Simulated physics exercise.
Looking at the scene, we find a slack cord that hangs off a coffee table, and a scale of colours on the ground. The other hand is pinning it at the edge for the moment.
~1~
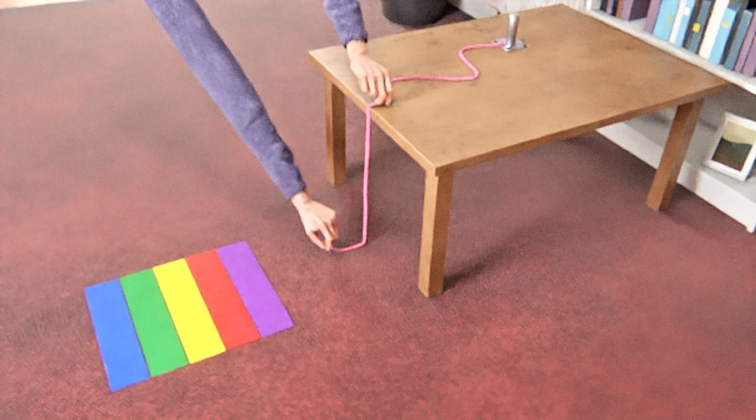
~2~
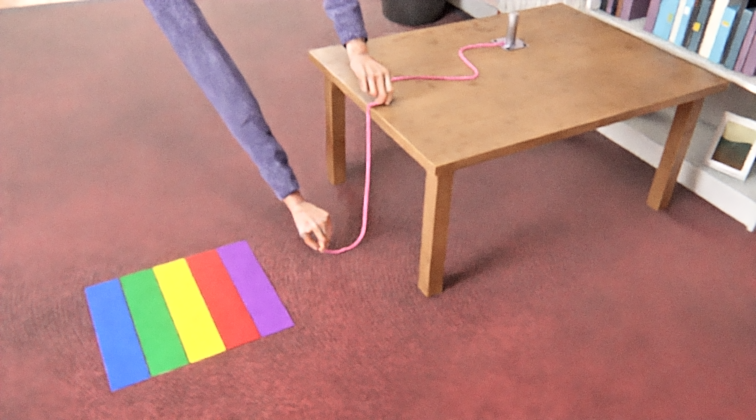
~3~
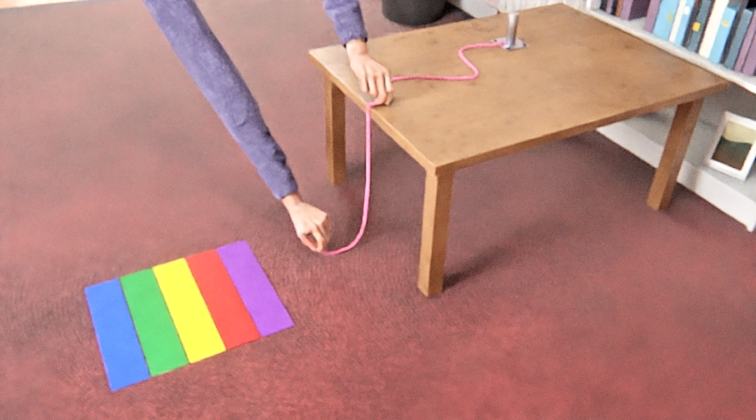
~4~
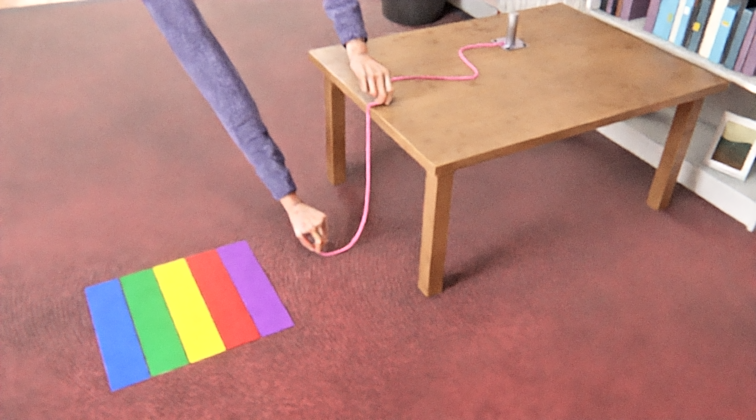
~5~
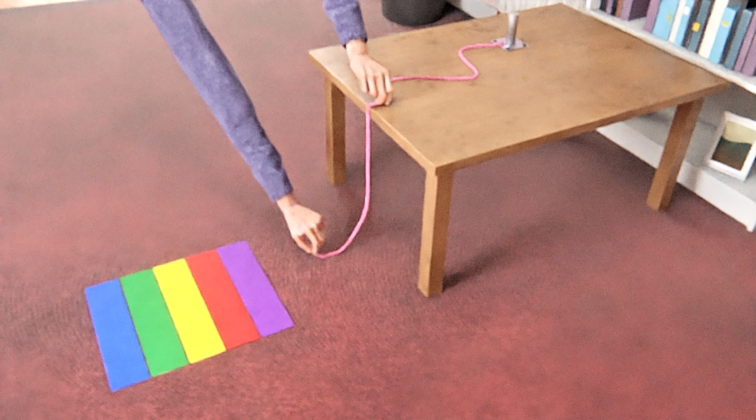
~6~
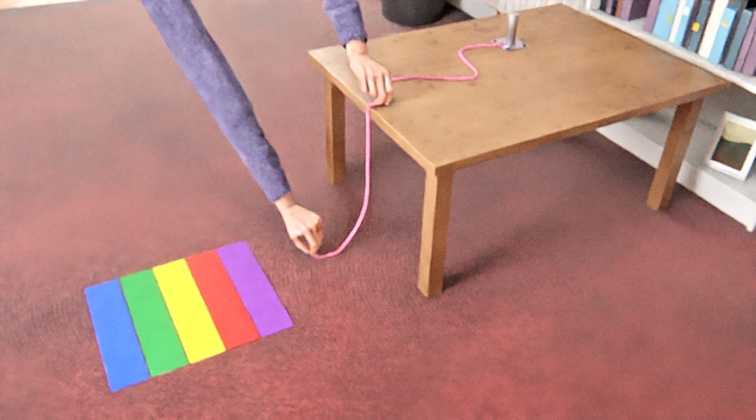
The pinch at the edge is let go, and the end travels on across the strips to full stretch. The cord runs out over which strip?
The green one.
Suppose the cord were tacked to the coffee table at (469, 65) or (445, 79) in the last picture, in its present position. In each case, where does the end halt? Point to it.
I'd put it around (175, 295) the first time and around (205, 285) the second.
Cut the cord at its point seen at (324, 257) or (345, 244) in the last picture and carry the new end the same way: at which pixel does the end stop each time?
Respectively (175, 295) and (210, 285).
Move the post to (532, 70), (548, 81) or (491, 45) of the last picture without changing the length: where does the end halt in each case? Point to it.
In that order: (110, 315), (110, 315) and (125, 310).
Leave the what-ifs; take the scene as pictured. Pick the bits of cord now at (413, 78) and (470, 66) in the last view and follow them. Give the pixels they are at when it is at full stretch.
To (380, 94) for the first and to (445, 68) for the second.
A little later, end near (208, 284); over red.
Next, end near (170, 296); over yellow.
When it is tight, end near (147, 304); over green. It gets as far as the green strip.
